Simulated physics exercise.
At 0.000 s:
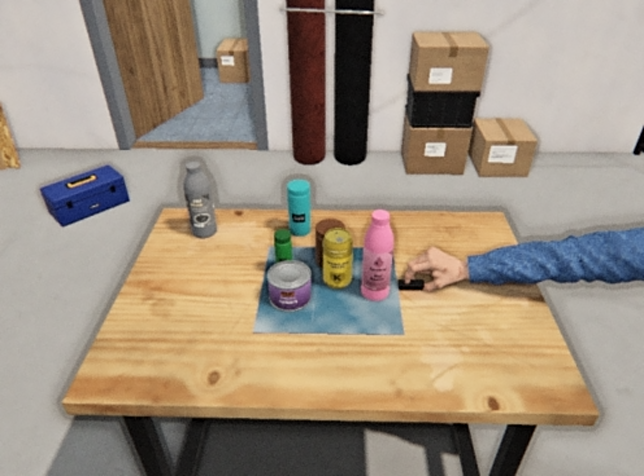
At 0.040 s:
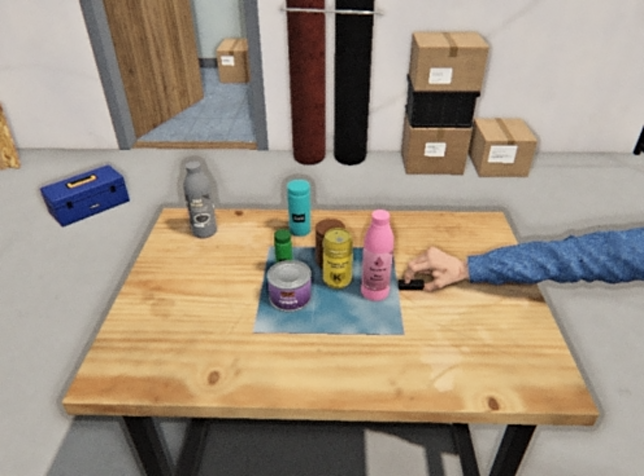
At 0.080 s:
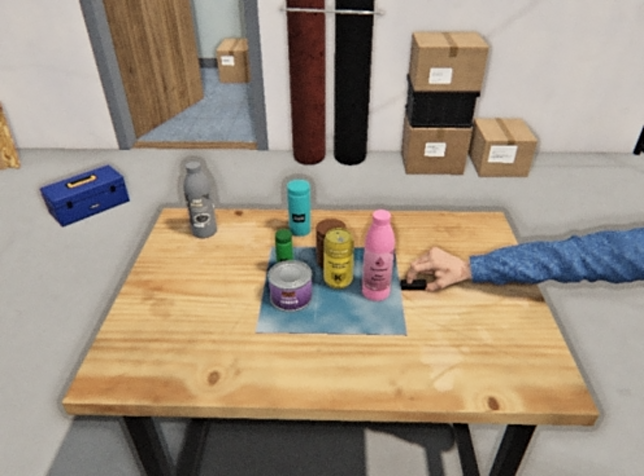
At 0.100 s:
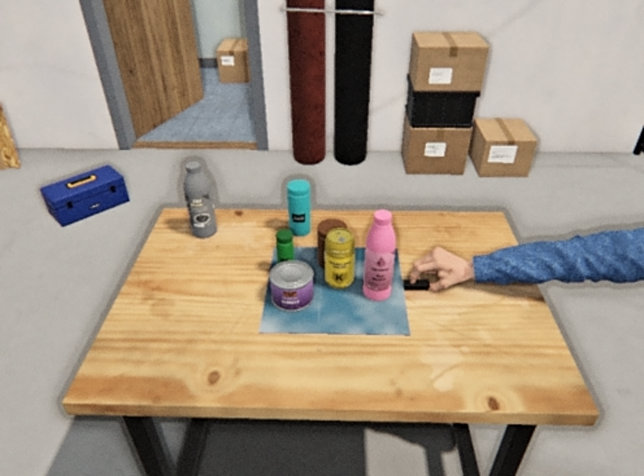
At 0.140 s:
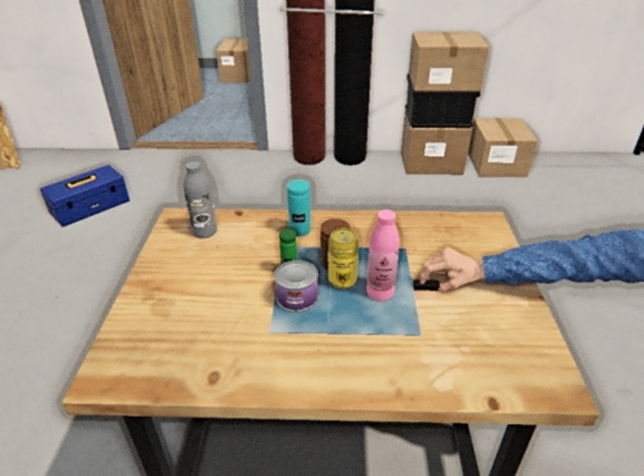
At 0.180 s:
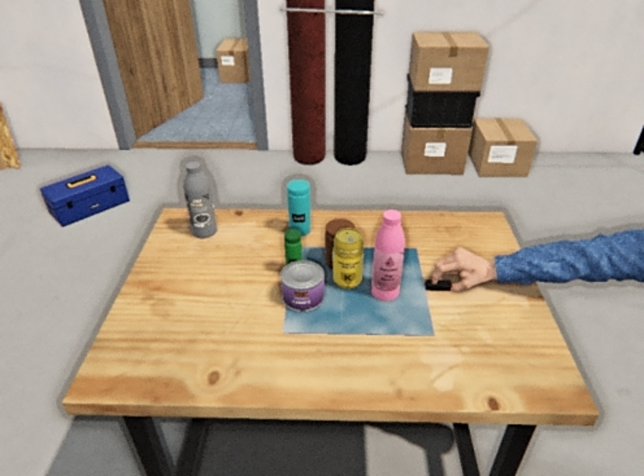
The blue mat on the wooden table slid slowly a short way to the right as a hand drew it along, and the pink bottle, yellow can, purple tub and other containers on it shifted too.
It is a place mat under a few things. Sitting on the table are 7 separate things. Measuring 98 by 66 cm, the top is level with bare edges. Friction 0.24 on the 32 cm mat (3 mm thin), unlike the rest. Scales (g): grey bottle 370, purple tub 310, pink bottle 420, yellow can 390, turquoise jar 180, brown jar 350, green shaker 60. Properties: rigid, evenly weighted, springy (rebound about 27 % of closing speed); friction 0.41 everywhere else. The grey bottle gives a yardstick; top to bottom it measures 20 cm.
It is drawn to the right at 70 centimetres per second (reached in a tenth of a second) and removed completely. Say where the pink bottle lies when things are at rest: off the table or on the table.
At rest it lies off the table.
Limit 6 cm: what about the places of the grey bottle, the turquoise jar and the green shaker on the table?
Grey bottle: Remains in place; turquoise jar: Remains in place; green shaker: Is displaced.
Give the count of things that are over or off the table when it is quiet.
The answer: 5.
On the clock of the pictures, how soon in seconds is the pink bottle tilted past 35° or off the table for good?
Somewhere about 0.7 s.
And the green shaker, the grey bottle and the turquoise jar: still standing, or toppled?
The green shaker tips over; the grey bottle keeps standing; the turquoise jar keeps standing.
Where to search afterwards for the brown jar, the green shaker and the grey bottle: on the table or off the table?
Brown jar: Goes out of bounds; green shaker: Stays in bounds; grey bottle: Stays in bounds.
By 0.48 s, mat out by 27 cm; pink bottle 21 cm from its spot near (472, 257); green shaker tilted 27°; purple tub 22 cm from its spot.
By 0.78 s, mat out by 48 cm; pink bottle now off the table; green shaker on its side; purple tub 43 cm from its spot.
By 1.18 s, mat out by 76 cm; purple tub, yellow can and brown jar now off the table; green shaker on its side.
When it is over (1.8 s), off the table, purple tub, pink bottle, yellow can and brown jar; lying over on the table, green shaker; the other 2 within 6 cm of the start.
